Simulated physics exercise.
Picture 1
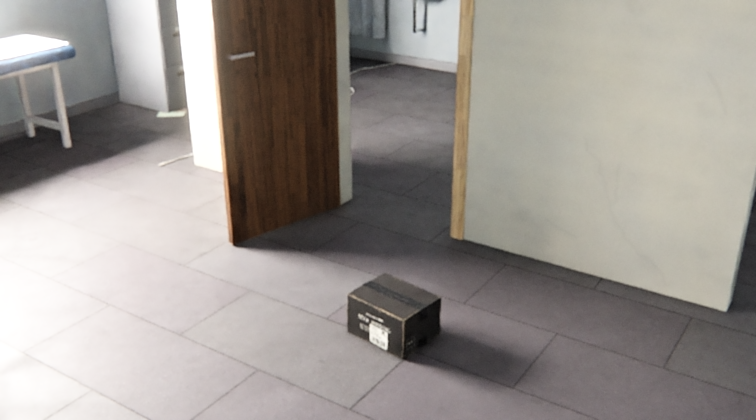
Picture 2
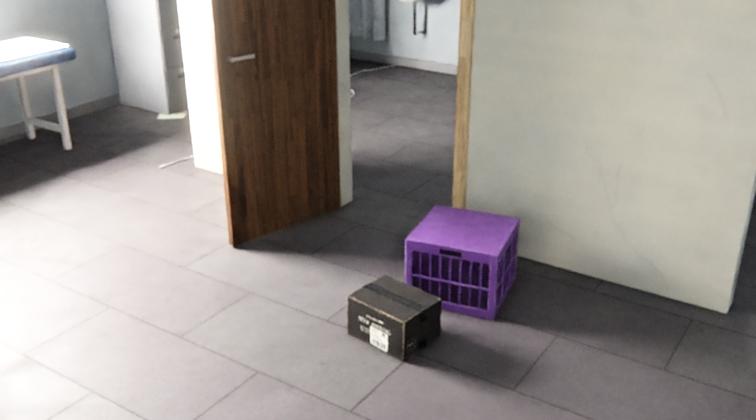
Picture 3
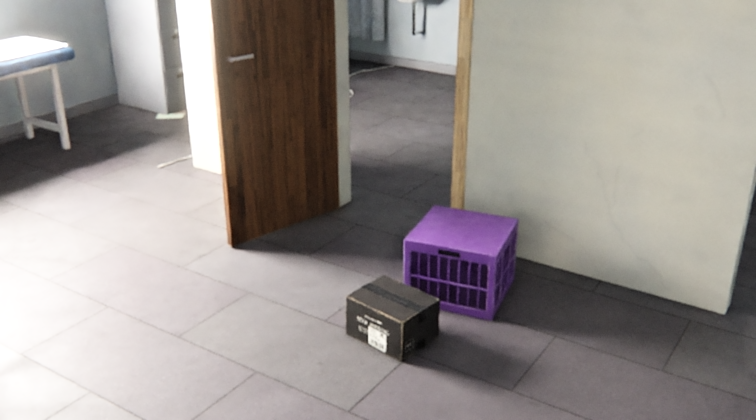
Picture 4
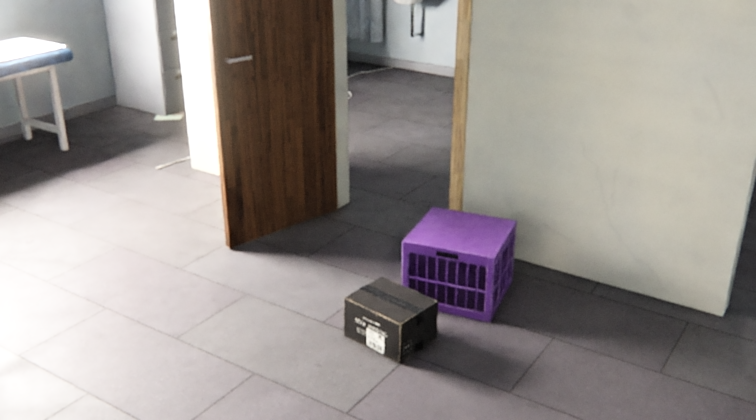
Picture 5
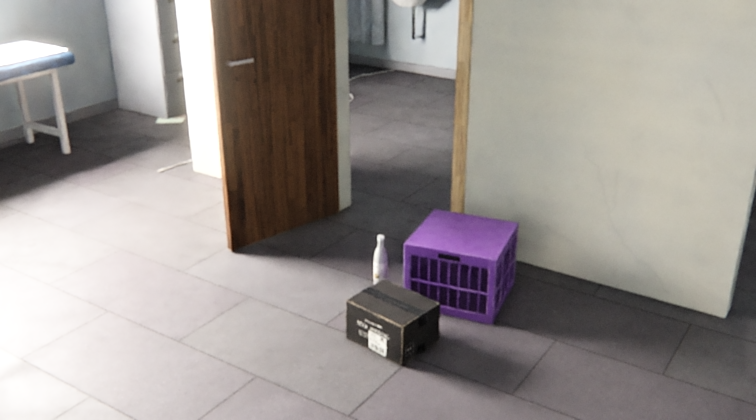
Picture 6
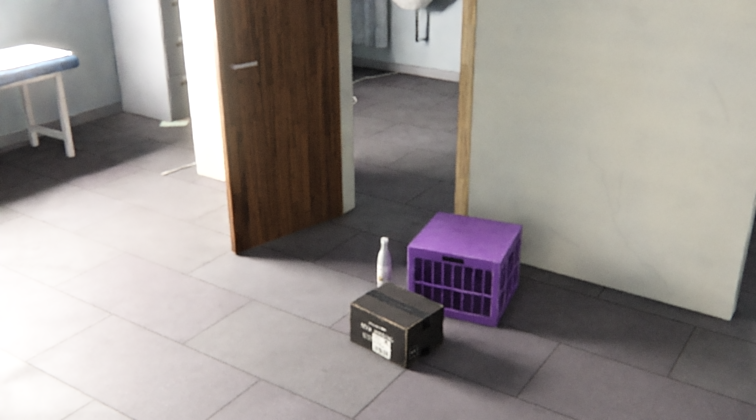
A tiled room with pale walls is seen from a raised viewpoint, looking down at a doorway whose brown wooden door stands wide open. A small black box sits on the floor in front, a purple crate appears behind it to the right, and later a white bottle appears behind the box, left of the crate. Nothing is seen moving on the floor, the door stays still, and the view shifts very slightly.
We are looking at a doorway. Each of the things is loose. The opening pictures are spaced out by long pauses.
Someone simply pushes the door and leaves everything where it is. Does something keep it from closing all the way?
The door makes it to the frame.
Then, 0.80 s later than the last frame, open by 83°.
Then, 1.50 s later than the last frame, open by 49°.
Then, 2.10 s later than the last frame, open by 20°.
When it is over, open by 0°; all 3 as before. End places, in pixels of the last picture, white bottle near (385, 265).
